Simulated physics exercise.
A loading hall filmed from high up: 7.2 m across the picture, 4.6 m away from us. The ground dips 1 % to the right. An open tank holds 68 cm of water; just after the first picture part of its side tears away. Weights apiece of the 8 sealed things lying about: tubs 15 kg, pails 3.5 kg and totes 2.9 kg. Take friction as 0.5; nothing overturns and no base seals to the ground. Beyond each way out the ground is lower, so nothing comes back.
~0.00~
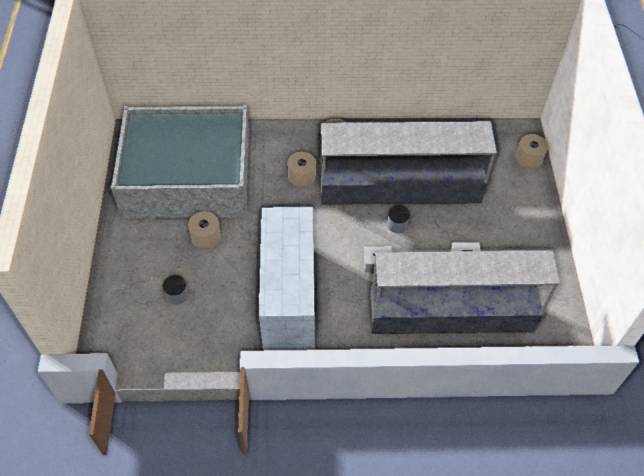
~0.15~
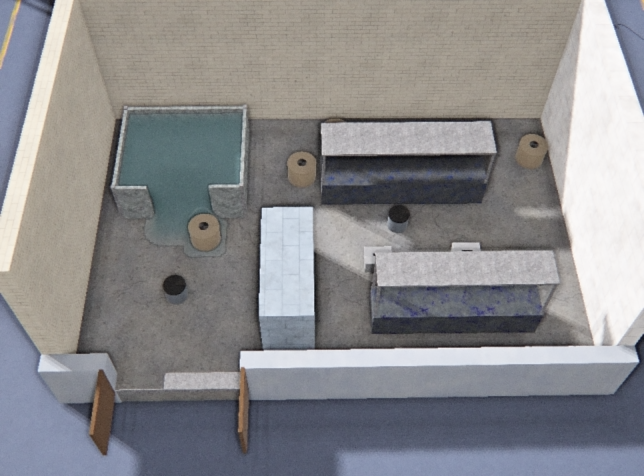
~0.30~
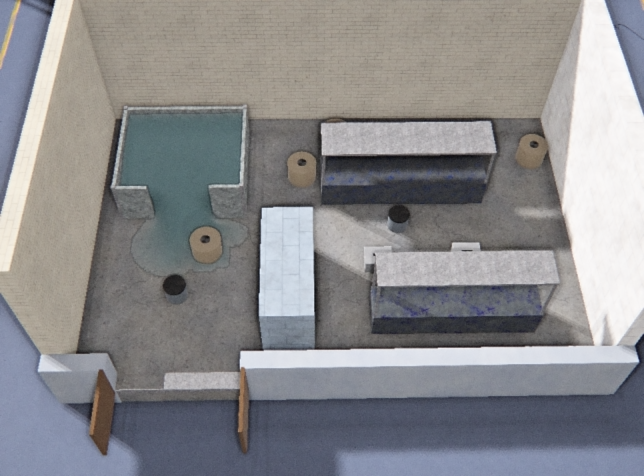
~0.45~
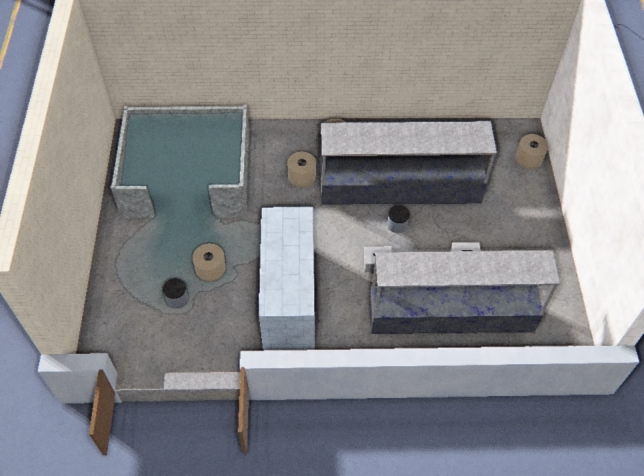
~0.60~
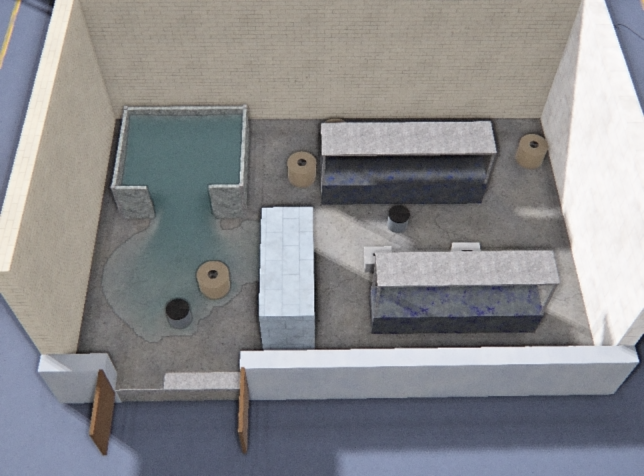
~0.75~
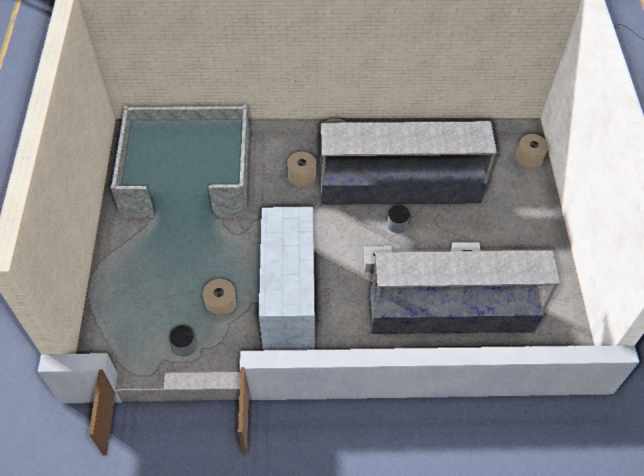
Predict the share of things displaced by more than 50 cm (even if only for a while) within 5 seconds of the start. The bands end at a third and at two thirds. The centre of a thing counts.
Share: Less than a third.
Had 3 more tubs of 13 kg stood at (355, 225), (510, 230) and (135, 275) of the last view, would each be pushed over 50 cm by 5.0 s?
In turn: Under, short of it, past it.
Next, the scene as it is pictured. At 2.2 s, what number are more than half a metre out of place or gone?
I count 2.
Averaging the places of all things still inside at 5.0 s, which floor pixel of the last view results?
Near (401, 203).
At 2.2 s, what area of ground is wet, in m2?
Roughly 10.5 m2.
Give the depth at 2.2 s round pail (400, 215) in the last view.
Roughly 0 cm.
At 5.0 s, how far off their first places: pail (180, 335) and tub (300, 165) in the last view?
In that order: Washed out, 0 cm.
After 1.1 s 2 of 8 are over 50 cm from their spots; 0 afloat.
After 2.2 s 2 of 8 are over 50 cm from their spots; 0 afloat.
After 3.5 s 2 of 8 are over 50 cm from their spots; 0 afloat.
After 5.0 s 2 of 8 are over 50 cm from their spots, and 2 have been at some point; 0 afloat.
